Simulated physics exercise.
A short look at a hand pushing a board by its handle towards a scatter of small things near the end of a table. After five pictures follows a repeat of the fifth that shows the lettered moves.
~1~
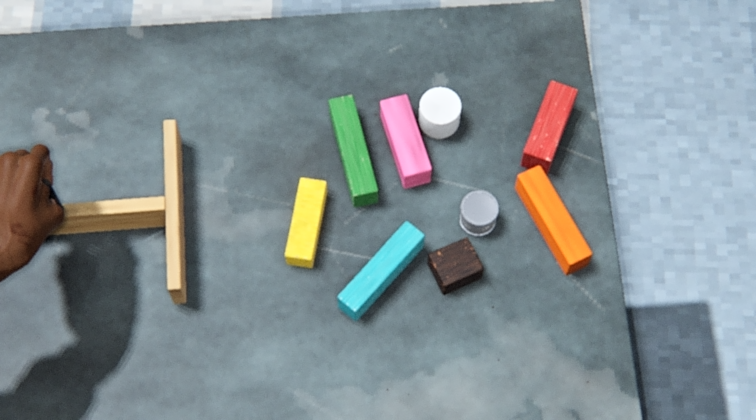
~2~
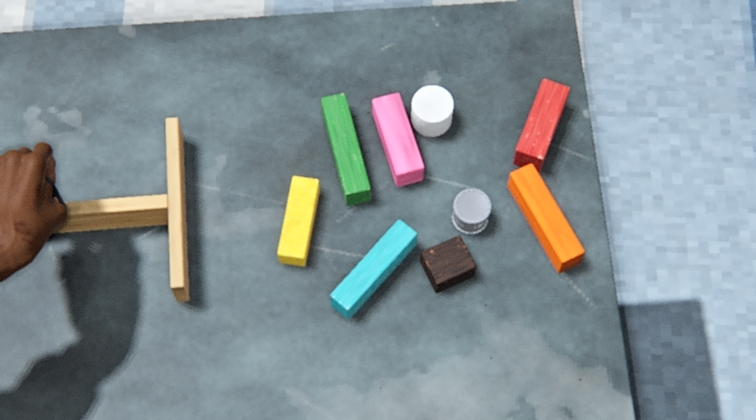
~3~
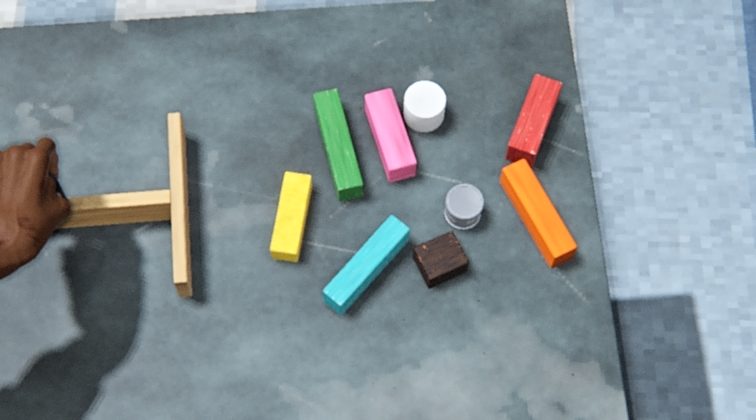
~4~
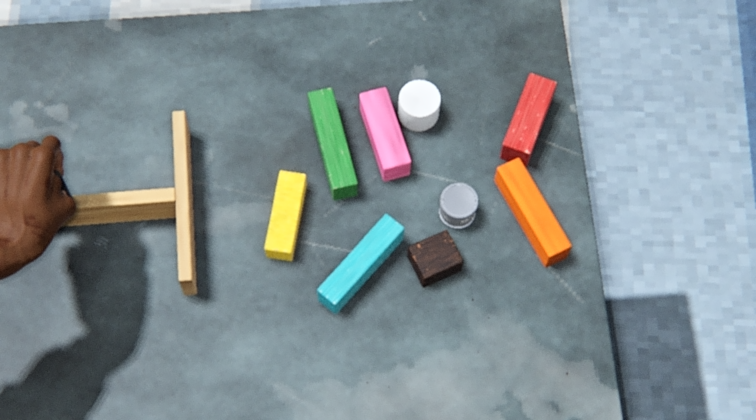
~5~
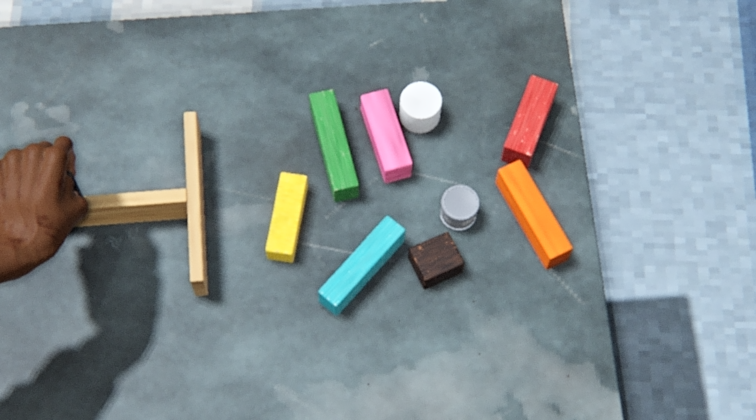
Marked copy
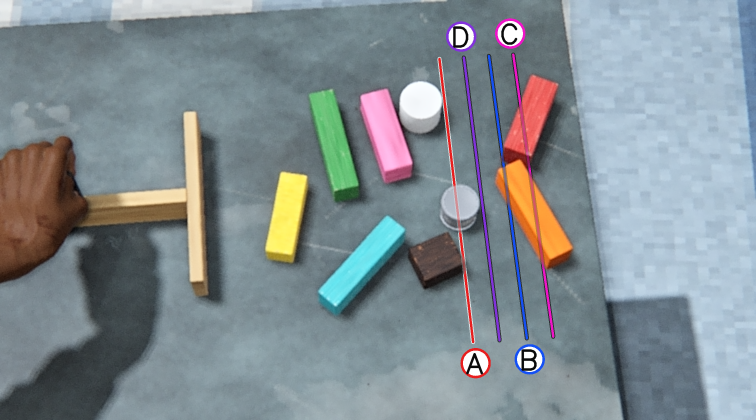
A hand gripping a wooden T-shaped board and nudging it slightly right, towards colourful bars and small tins lying still.
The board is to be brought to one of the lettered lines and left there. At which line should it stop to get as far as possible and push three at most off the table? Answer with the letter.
As far as mark C.
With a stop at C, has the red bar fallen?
Yes.
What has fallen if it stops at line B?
The red bar.
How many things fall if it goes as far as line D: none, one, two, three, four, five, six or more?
By then, none.
On the marked copy, A at (456, 195); B at (507, 191); C at (532, 190); D at (481, 193).
With C. Early on, board (316, 186); green bar (344, 143); yellow bar (337, 214).
Further on, board (437, 178); red bar (539, 117); white tin (498, 82).
At the end, board (532, 172); red bar over the edge; orange stick over the edge; two fallen.
As for the rest, A is within the limit but short; B is within the limit but short; D is within the limit but short.
